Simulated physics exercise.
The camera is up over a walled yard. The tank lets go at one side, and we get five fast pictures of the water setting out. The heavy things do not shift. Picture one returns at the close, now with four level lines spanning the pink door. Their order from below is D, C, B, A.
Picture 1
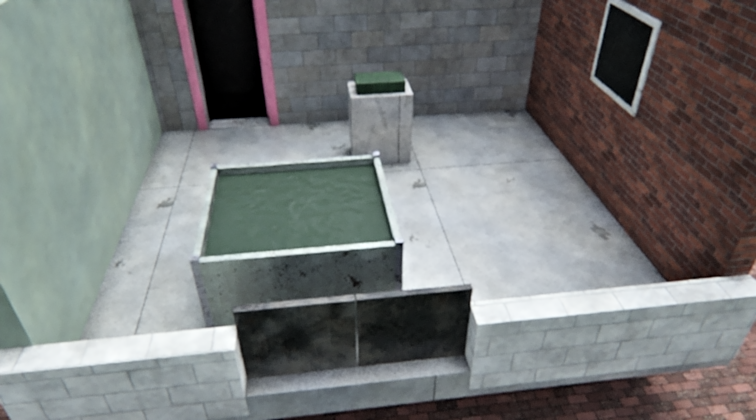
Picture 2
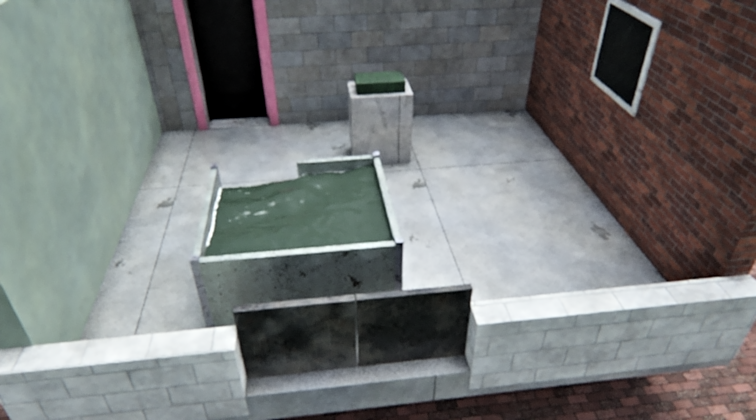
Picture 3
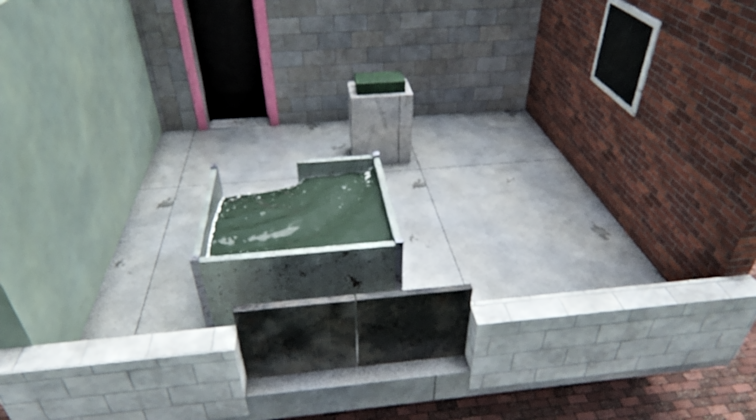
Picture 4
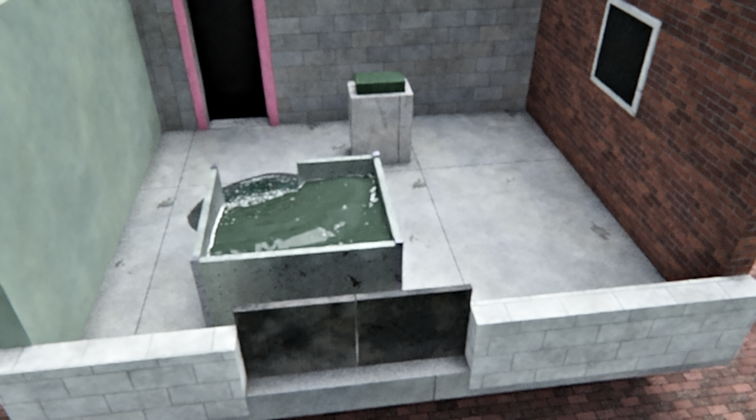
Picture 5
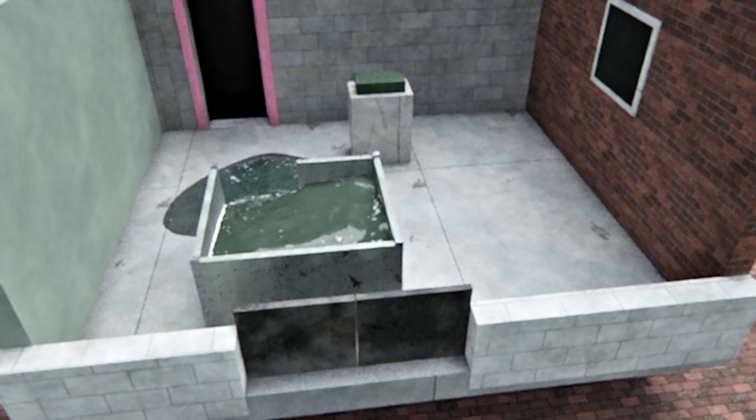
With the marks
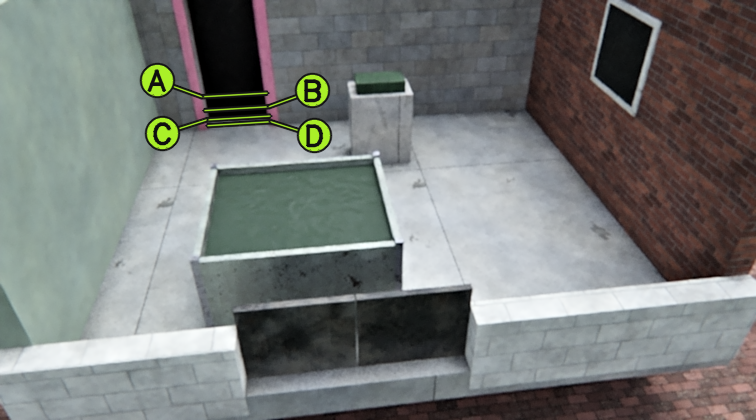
To begin with, green water lies still in a square concrete tank inside a walled yard with a pink-framed doorway and a shut gate. A gap opens in the tank's back wall and the water sinks, churning with white flecks. A dark pool then spreads over the paving behind and left of the tank.
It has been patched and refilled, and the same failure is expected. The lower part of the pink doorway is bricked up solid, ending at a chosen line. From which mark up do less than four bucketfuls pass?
The limit is B.
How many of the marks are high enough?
Two of them.
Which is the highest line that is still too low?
That is line C.
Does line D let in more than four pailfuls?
Yes, that goes wrong.
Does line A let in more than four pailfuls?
No.
In lime, A at (234, 94); B at (236, 108); C at (238, 118); D at (239, 123); from the bottom up D, C, B, A.
If A is chosen, nothing gets over.
If B is chosen, a bucket or two gets in.
If C is chosen, about 14 bucketfuls get in.
If D is chosen, dozens of bucketfuls pour in.
